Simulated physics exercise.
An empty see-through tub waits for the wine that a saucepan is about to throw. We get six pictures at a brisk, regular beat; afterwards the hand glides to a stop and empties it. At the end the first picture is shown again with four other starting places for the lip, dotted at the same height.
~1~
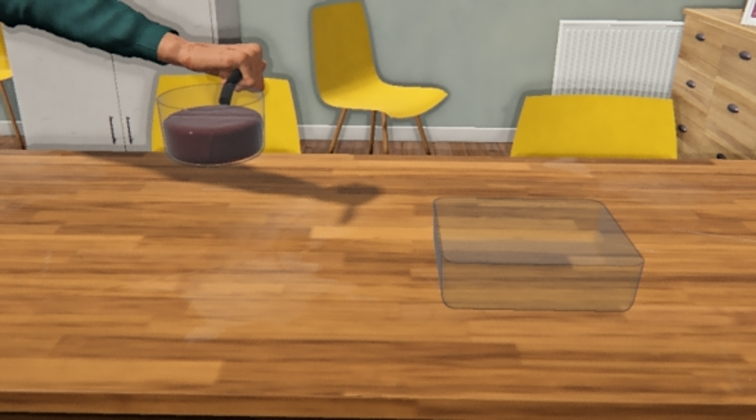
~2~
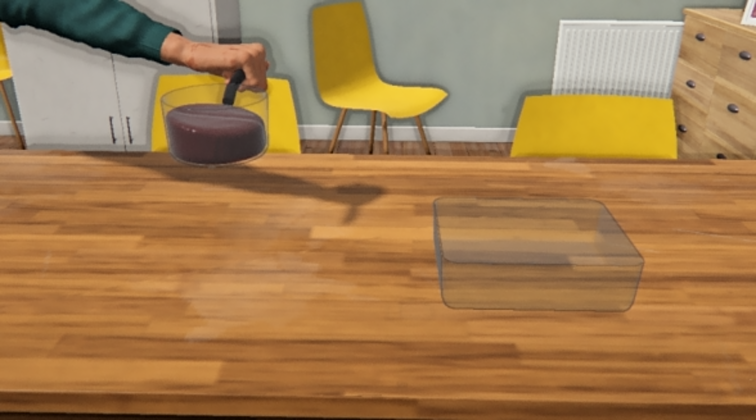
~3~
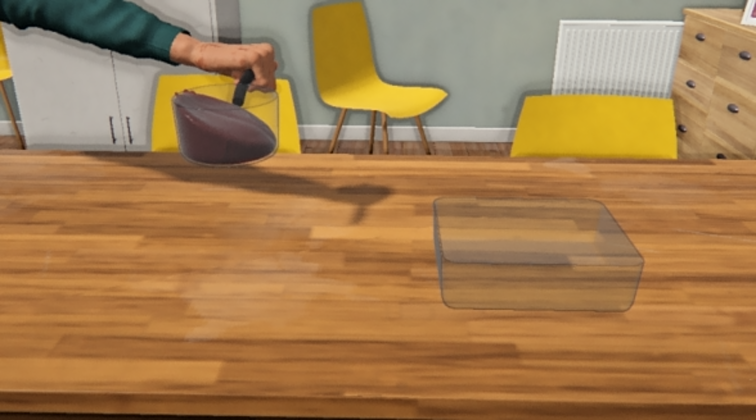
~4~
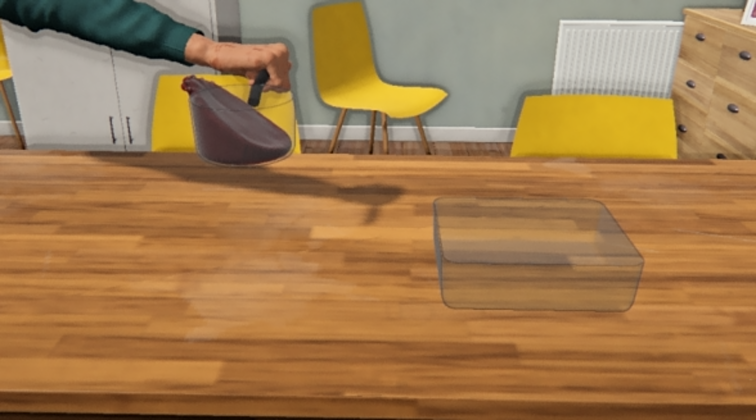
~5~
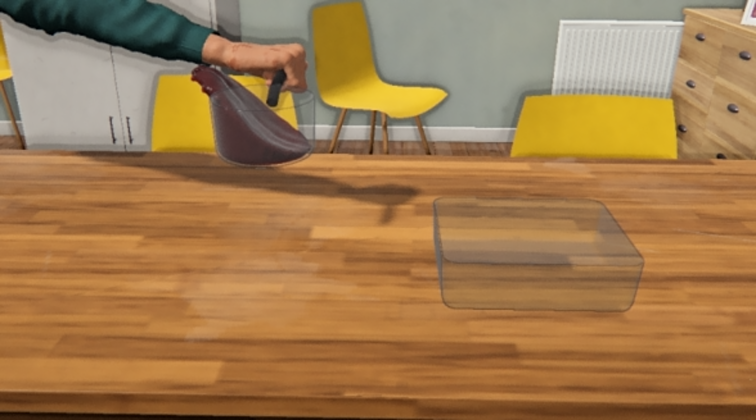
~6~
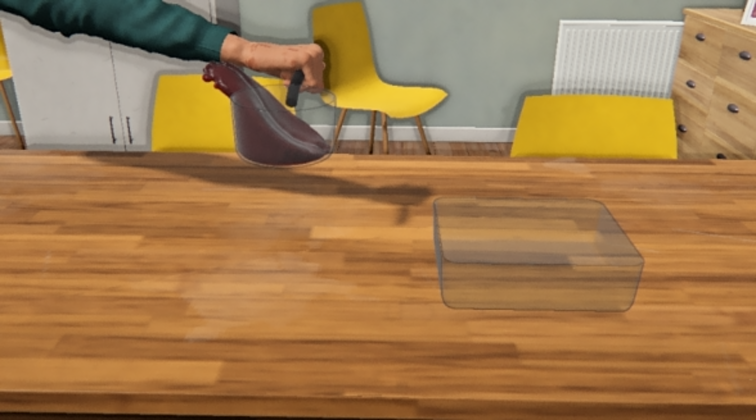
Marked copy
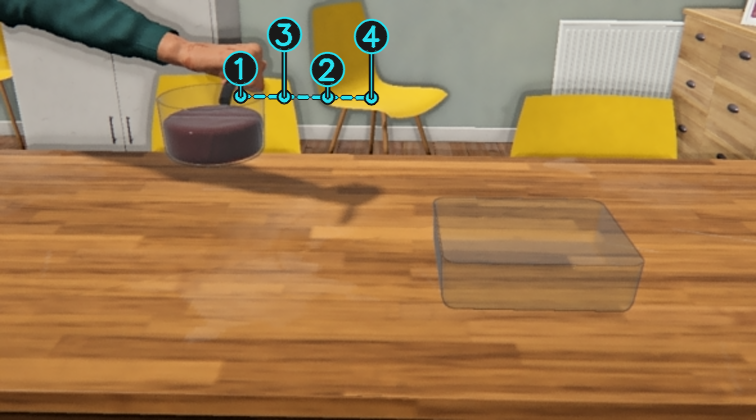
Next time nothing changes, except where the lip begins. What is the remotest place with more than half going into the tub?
2.
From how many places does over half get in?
Two of them.
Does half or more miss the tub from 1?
Yes, that goes wrong.
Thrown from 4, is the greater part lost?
No.
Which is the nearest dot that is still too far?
Dot 3.
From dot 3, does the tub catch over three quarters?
No, less.
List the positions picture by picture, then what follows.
Upright, lip at (261, 96); tub from (441, 304) to (632, 308); nothing has left yet.
Upright, lip at (265, 96); nothing has left yet.
Upright, lip at (275, 96); nothing has left yet.
Upright, lip at (292, 96); wine is over the rim, down to (206, 95).
Upright, lip at (312, 97); wine is over the rim, down to (214, 95).
Upright, lip at (334, 98); wine is over the rim, down to (246, 95).
On the marked copy, 1 at (240, 96); 2 at (327, 97); 3 at (284, 96); 4 at (371, 98).
With 1, about 25 % lands in the tub, 70 % falls short and 6 % goes beside or beyond.
With 2, about 76 % lands in the tub, 16 % falls short and 9 % goes beside or beyond.
With 3, about 36 % lands in the tub, 56 % falls short and 8 % goes beside or beyond.
With 4, about 80 % lands in the tub, 11 % falls short and 8 % goes beside or beyond.
